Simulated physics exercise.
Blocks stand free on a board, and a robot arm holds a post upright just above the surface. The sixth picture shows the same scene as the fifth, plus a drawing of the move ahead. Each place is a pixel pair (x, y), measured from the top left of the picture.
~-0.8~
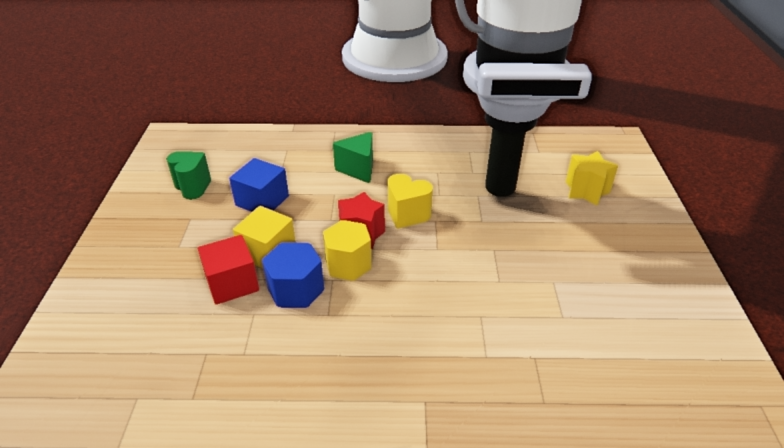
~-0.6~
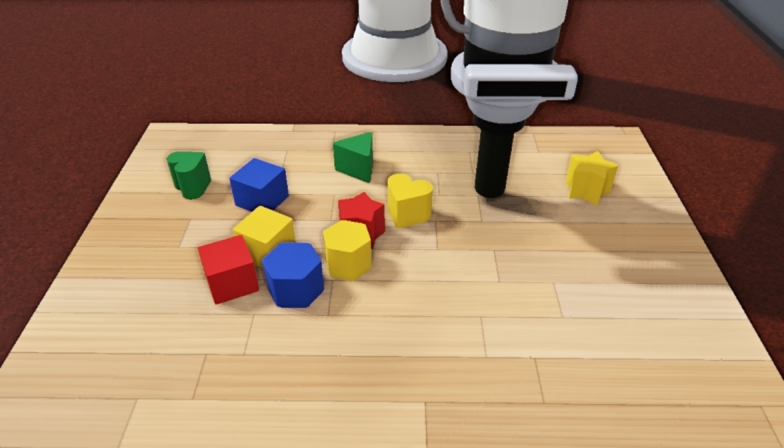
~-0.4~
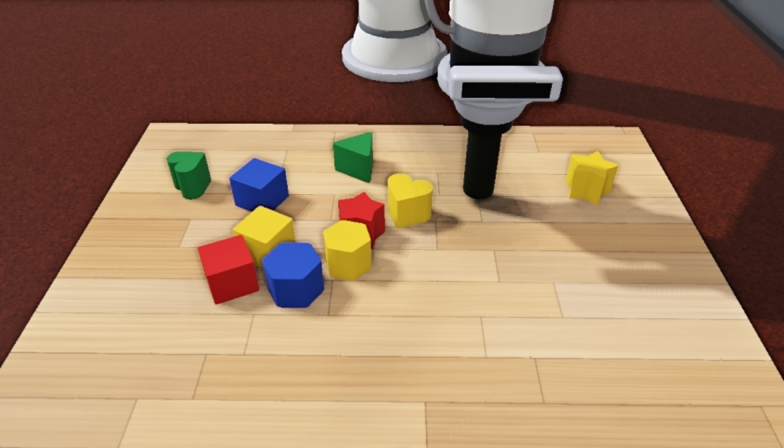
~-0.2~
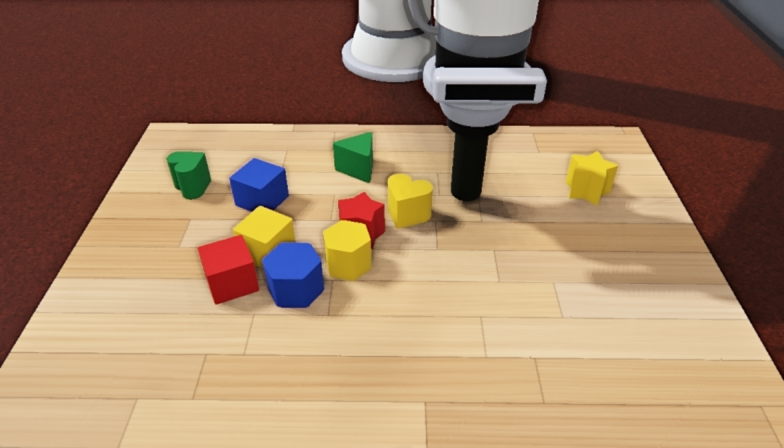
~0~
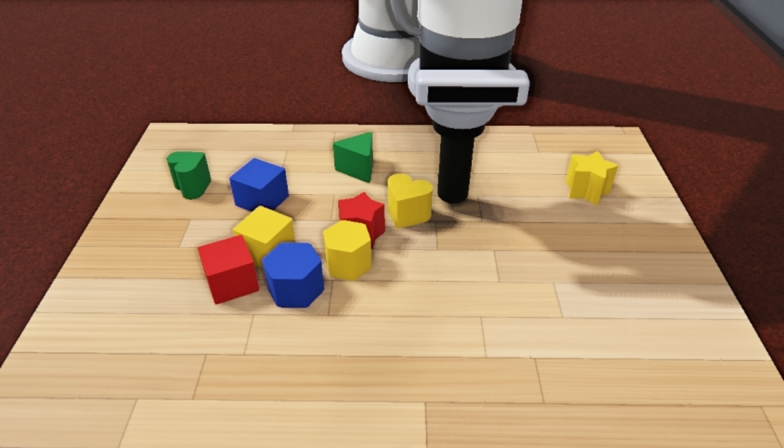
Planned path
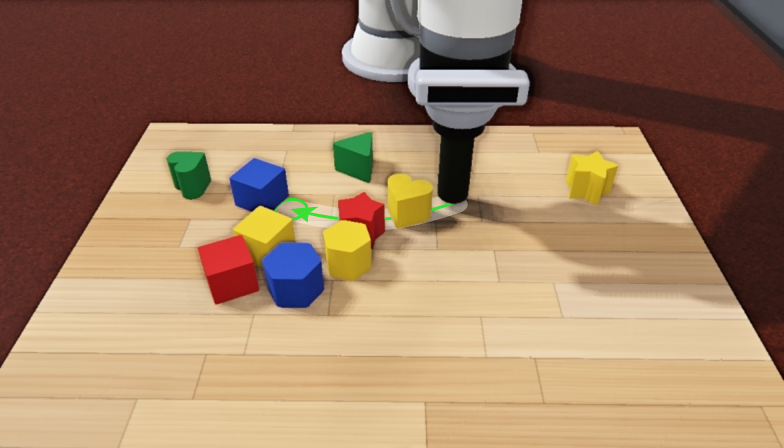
On a wooden board, red, blue, yellow and green blocks lie scattered, most of them on the left, while a robot arm holds a black post upright near a yellow star. The arm slides the post a short way left, toward the yellow heart, and the blocks stay still.
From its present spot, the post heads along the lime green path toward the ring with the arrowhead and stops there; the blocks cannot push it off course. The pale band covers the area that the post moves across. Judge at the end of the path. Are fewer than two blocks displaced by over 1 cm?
Answer: No.
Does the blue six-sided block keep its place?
Going by the path, yes.
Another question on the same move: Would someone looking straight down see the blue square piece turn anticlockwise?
Answer: Yes.
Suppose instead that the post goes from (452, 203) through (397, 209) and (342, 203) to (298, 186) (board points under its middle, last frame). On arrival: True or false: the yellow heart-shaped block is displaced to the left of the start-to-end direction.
The statement is true.
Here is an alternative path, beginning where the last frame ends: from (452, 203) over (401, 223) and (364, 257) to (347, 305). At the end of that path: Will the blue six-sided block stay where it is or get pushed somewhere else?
It is shifted.
The drawn path runs from (452, 203) over (401, 217) and (344, 219) to (291, 209).
The first path, step by step. One third of the way, post (400, 209); red star-shaped block (339, 209), turned 20° anticlockwise; yellow heart-shaped block (363, 189), turned 35° clockwise.
Two thirds of the way, post (342, 211); red star-shaped block (320, 214), turned 60° anticlockwise; yellow heart-shaped block (314, 181), turned 90° clockwise.
At the end, post (290, 201); blue square piece (234, 165), turned 25° anticlockwise; blue six-sided block not moved; yellow six-sided block not moved; red star-shaped block (315, 214), turned 80° anticlockwise; yellow heart-shaped block (271, 168), turned 115° clockwise.
